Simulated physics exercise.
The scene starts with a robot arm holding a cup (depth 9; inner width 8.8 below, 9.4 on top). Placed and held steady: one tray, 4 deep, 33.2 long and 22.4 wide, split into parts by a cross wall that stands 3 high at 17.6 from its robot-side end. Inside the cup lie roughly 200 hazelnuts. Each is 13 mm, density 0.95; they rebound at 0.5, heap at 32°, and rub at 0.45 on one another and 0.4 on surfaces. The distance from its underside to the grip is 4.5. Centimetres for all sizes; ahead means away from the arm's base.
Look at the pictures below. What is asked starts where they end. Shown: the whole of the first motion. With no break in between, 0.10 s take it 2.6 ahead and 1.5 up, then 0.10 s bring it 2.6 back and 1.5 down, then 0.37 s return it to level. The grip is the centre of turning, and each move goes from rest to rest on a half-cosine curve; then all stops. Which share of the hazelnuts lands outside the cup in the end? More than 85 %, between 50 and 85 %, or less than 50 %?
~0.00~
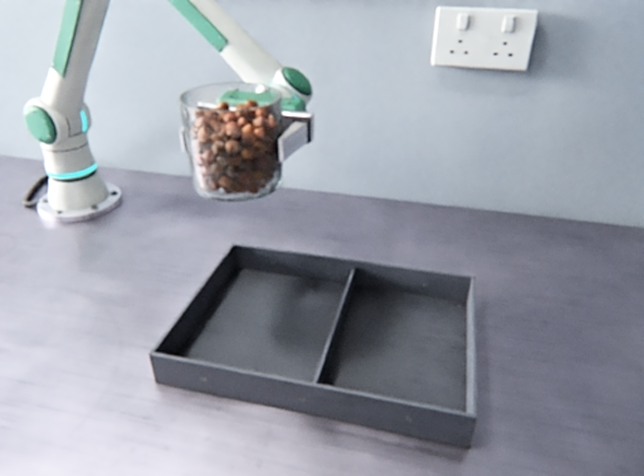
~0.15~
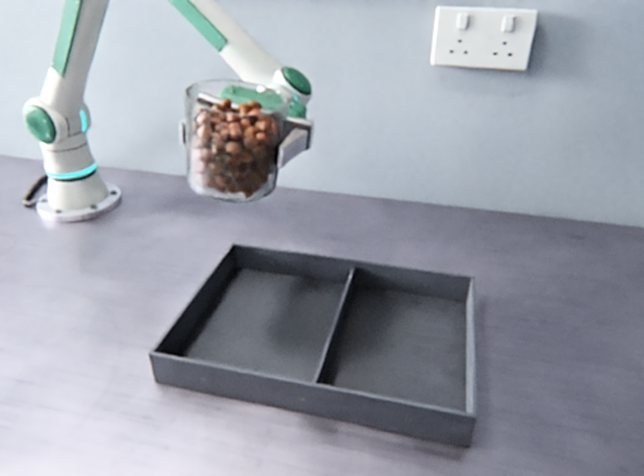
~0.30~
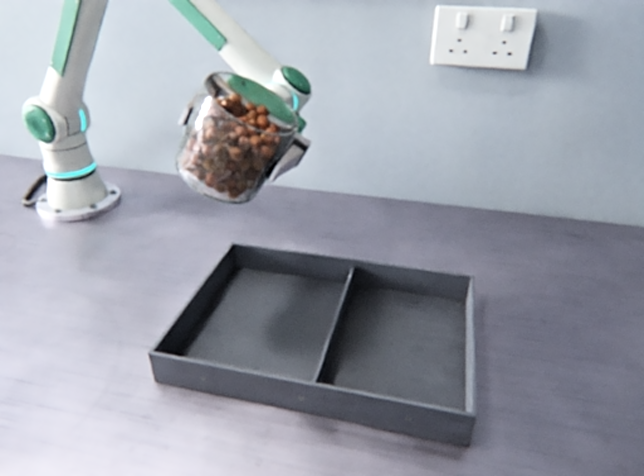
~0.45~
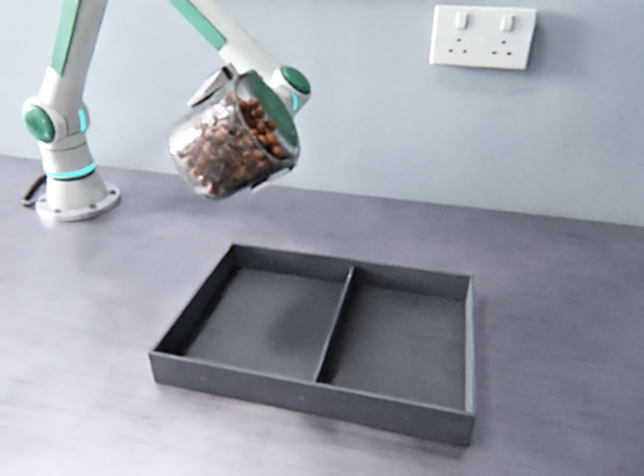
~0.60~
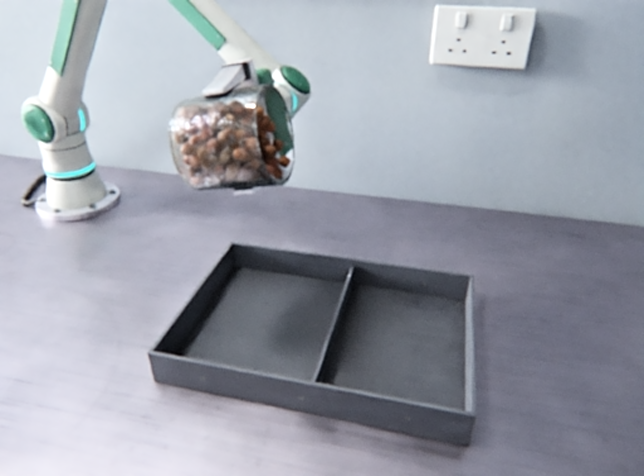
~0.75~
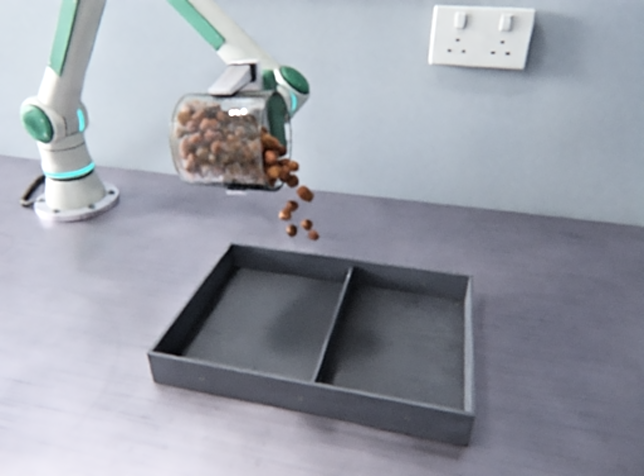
Between 50 and 85 %.
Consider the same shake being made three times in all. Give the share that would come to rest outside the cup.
In that case, some 90 per cent.
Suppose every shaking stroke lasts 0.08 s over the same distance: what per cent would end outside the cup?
About 80 per cent, then.
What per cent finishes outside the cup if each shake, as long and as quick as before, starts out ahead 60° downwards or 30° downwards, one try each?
First try about 30 %, second try about 40 %.
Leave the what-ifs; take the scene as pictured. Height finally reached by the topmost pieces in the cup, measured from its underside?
Around 5.0 centimetres above the underside.
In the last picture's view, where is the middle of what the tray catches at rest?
Around pixel (401, 350).
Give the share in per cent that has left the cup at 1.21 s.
Roughly 60 percent by that moment.
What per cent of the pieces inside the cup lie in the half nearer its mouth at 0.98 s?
Roughly 85 per cent.
By 0.98 s, tilted 85° forward, highest piece 25 above the table; 117 in the cup, 10 in the far-side part, 4 in the robot-side part, 67 in flight or on a rim.
By 1.21 s, tilted 19° forward, highest piece 28 above the table; 93 in the far-side part, 78 in the cup, 23 in the robot-side part, 4 in flight or on a rim.
By 1.52 s, level, highest piece 24 above the table; 98 in the far-side part, 78 in the cup, 22 in the robot-side part.
By 2.57 s, level, highest piece 24 above the table; 98 in the far-side part, 78 in the cup, 22 in the robot-side part.
Final count, 98 in the far-side part, 78 in the cup, 22 in the robot-side part. That is 61 % outside the cup.
